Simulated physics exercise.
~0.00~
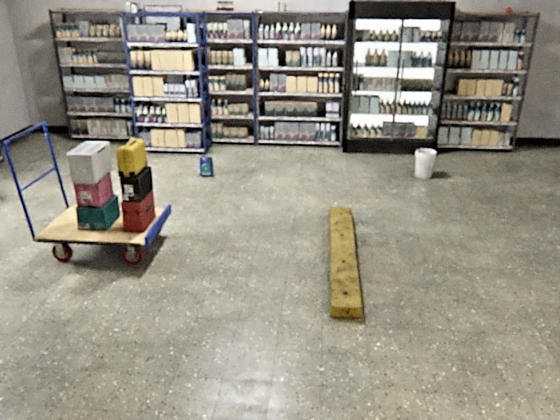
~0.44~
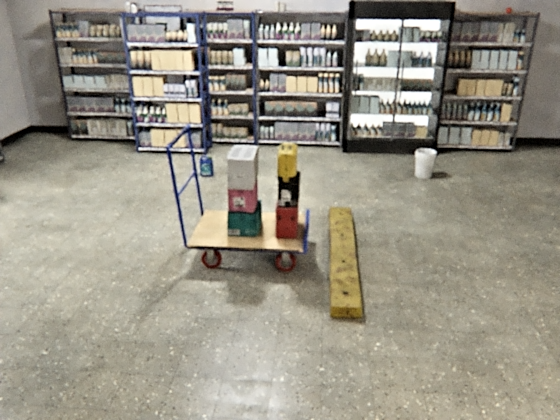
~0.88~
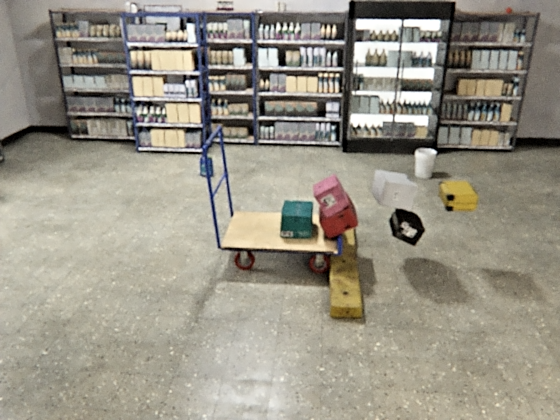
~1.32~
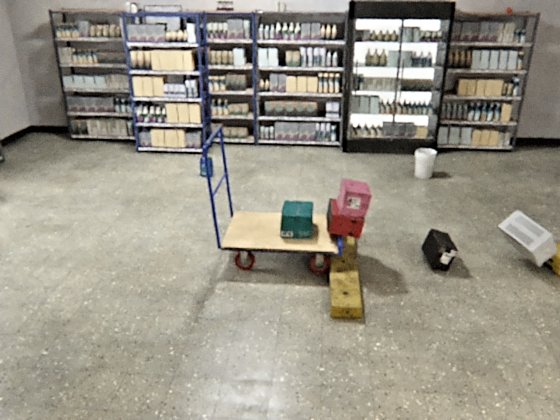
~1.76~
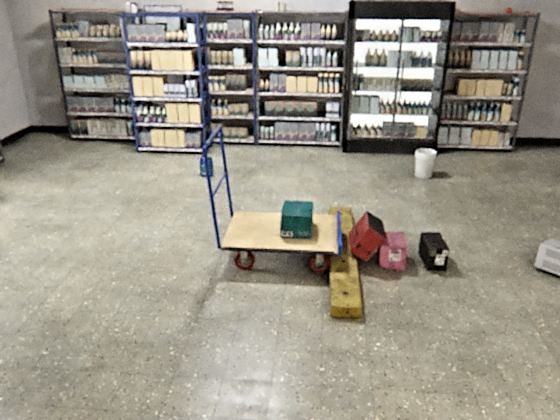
A flatbed trolley stacked with boxes rolled right and stopped dead against a yellow kerb, throwing the white, yellow and black pieces forward while the pink and red ones toppled over the front edge after them, leaving only the teal carton on the deck.
